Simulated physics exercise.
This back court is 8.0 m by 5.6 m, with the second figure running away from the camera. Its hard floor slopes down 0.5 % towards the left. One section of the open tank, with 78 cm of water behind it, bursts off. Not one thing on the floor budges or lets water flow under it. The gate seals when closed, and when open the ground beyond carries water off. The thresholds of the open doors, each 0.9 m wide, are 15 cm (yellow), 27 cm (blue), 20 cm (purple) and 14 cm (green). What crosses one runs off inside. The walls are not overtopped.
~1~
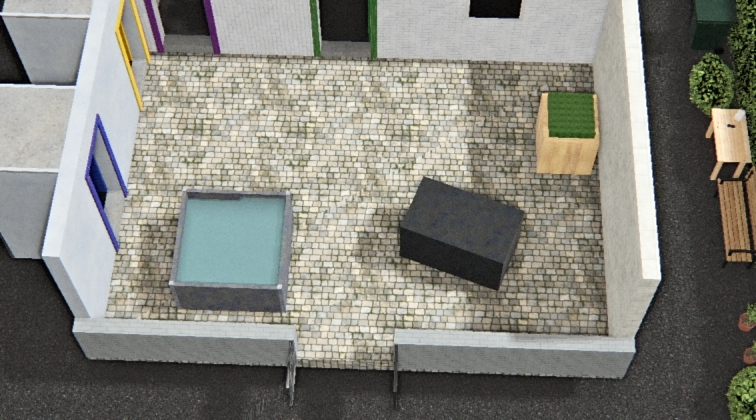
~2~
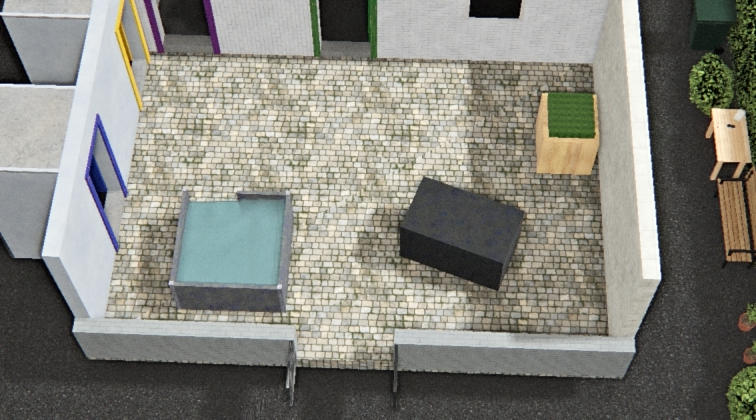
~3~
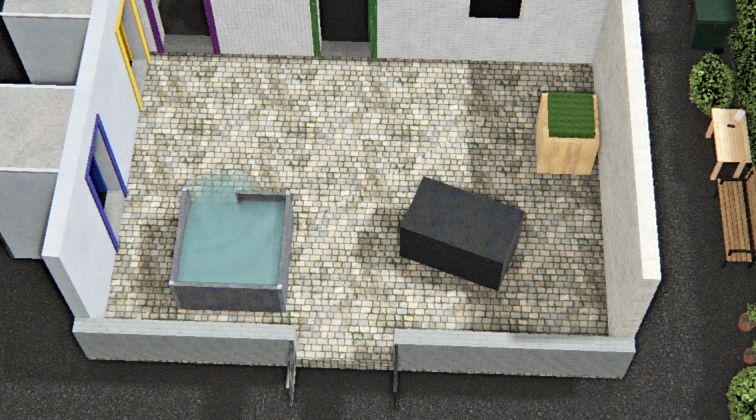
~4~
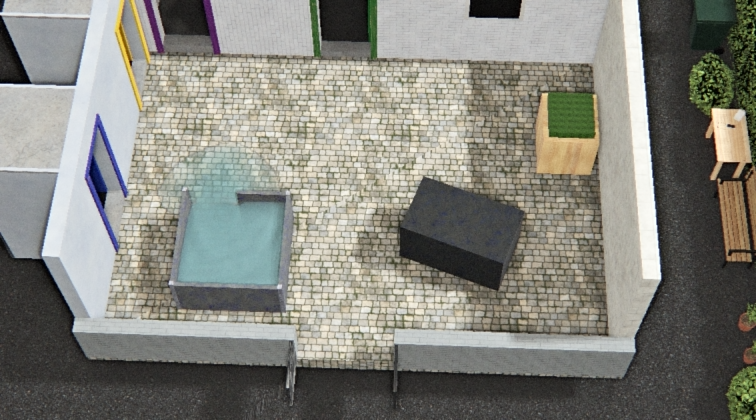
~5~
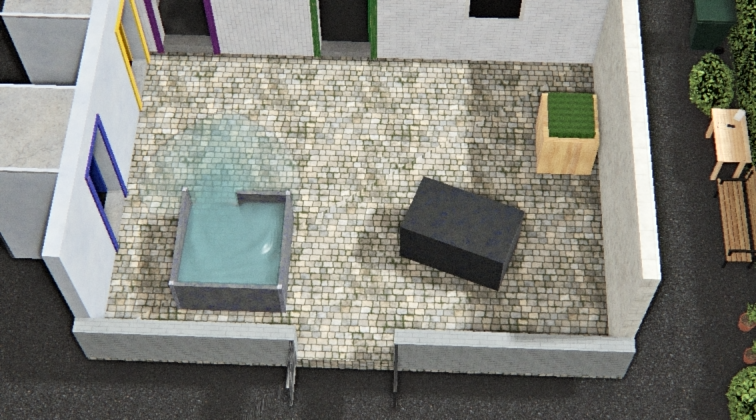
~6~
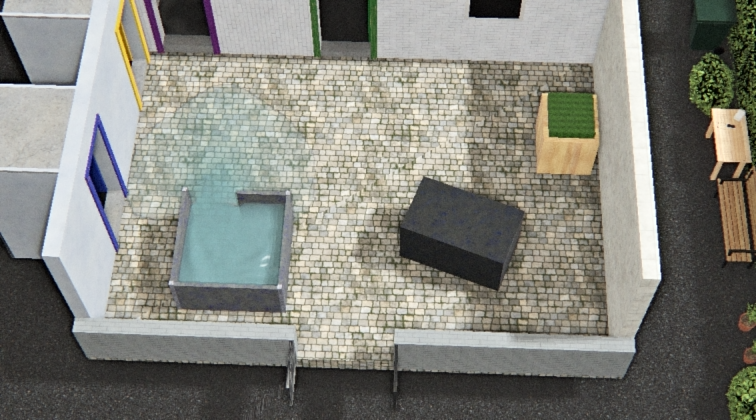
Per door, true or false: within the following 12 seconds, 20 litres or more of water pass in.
Yellow door: True. Blue door: False. Purple door: True. Green door: False.
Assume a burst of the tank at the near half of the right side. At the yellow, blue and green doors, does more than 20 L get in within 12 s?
In that case, yellow door: Less than that, blue door: Less than that, green door: Less than that.
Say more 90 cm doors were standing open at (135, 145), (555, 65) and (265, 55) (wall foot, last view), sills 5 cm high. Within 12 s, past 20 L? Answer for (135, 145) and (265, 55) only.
In the order given, higher then higher.
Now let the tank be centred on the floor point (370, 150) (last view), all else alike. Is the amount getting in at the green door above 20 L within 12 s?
Then the green door exceeds it.
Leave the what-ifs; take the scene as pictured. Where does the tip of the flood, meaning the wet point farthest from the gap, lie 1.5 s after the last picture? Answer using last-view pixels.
Around pixel (420, 59).
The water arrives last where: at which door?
It's the green door.
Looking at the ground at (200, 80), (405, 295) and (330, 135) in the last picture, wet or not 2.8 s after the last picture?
Status of the three spots: Inundated, free of it, inundated.
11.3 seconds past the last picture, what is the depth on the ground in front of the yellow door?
About 6.0 cm deep.
Then, 0.7 s after the last picture water covers 25 % of the floor and is deepest (48 cm) near (151, 52); yellow door 17 cm at the sill, 0 L in, blue door 3 cm at the sill, 0 L in, purple door 22 cm at the sill, 0 L in, green door not reached.
Then, 1.5 s after the last picture water covers 30 % of the floor and is deepest (38 cm) near (151, 52); yellow door 22 cm at the sill, 6 L in, blue door 2 cm at the sill, 0 L in, purple door 33 cm at the sill, 28 L in, green door 15 cm at the sill, 0 L in.
Then, 2.8 s after the last picture water covers 40 % of the floor and is deepest (24 cm) near (150, 118); yellow door 21 cm at the sill, 40 L in, blue door 2 cm at the sill, 0 L in, purple door 18 cm at the sill, 67 L in, green door 11 cm at the sill, 1 L in.
Then, 6.3 s after the last picture water covers 75 % of the floor and is deepest (14 cm) near (542, 71); yellow door 11 cm at the sill, 52 L in, blue door 4 cm at the sill, 0 L in, purple door 12 cm at the sill, 68 L in, green door 7 cm at the sill, 2 L in.
Then, 11.3 s after the last picture water covers 95 % of the floor and is deepest (8 cm) near (427, 208); yellow door 6 cm at the sill, 52 L in, blue door 4 cm at the sill, 0 L in, purple door 5 cm at the sill, 68 L in, green door 4 cm at the sill, 2 L in.
